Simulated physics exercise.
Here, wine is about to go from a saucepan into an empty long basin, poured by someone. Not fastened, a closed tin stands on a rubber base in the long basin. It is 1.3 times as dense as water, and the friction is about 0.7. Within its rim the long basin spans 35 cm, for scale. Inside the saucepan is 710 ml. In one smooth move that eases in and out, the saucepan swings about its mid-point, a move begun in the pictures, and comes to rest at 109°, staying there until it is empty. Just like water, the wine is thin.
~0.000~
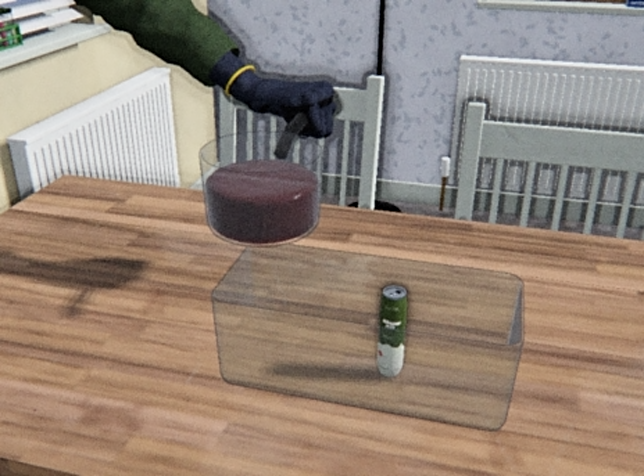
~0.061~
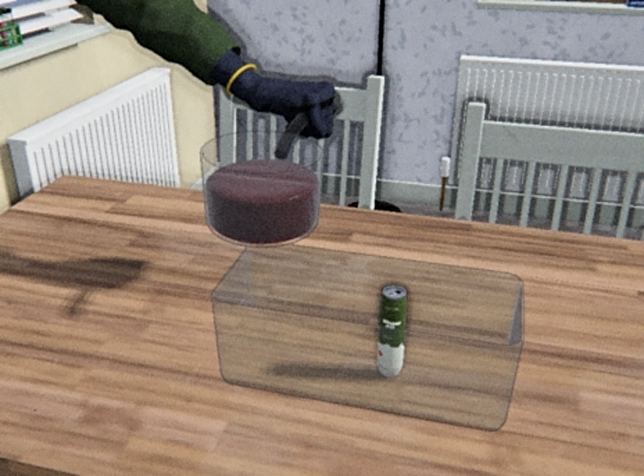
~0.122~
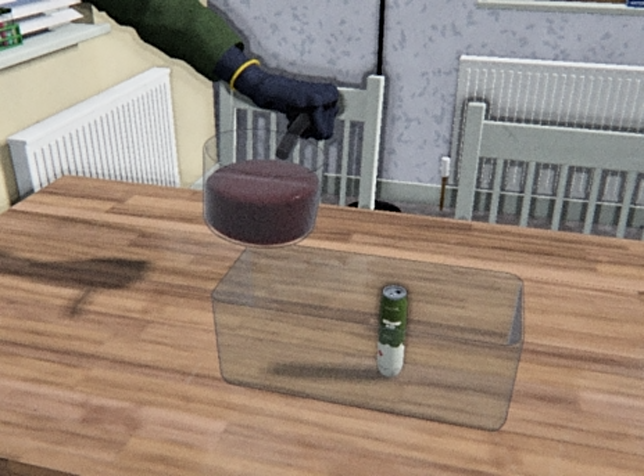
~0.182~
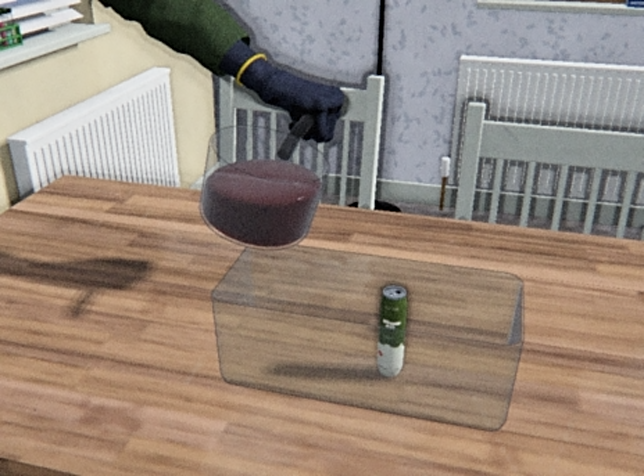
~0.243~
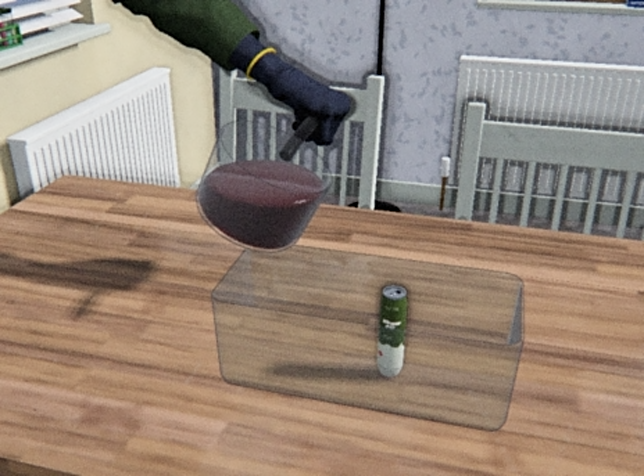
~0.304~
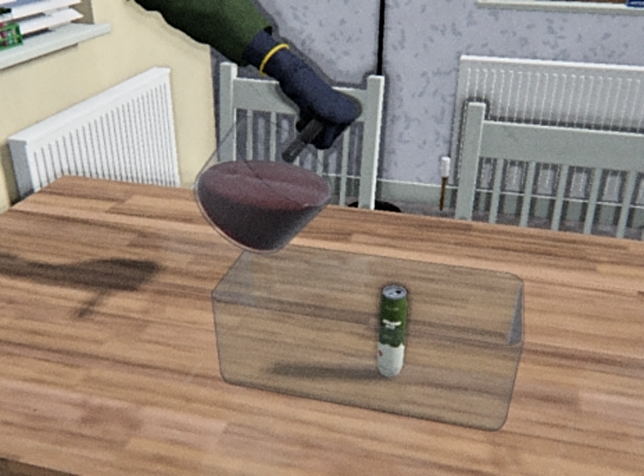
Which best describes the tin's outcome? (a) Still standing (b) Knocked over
a.
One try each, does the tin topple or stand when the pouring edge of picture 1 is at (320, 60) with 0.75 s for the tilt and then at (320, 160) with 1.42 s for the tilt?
The tin overturns the first time and stays vertical the second time.
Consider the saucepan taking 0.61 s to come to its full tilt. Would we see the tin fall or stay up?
The tin stays on its base.
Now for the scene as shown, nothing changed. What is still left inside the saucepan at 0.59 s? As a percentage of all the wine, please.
38 %.
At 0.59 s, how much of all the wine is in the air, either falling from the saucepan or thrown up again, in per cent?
Estimate: Some 32 % of the total.
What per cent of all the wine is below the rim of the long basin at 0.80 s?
About 86 %.
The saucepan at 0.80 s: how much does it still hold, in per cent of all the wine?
About 8 percent.
Then, 0.59 s in, the tilt is 97° and 39 per cent is still to pour; the tin stands where it began.
Then, 0.80 s in, the tilt is 109° and 8 per cent is still to pour; the tin stands where it began.
Then, 1.01 s in, the tilt is 109° and 0 per cent is still to pour; the tin stands where it began.
Then, 1.25 s in, the tilt is 109° and 0 per cent is still to pour; the tin stands where it began.
Finally, the tin stands where it began.
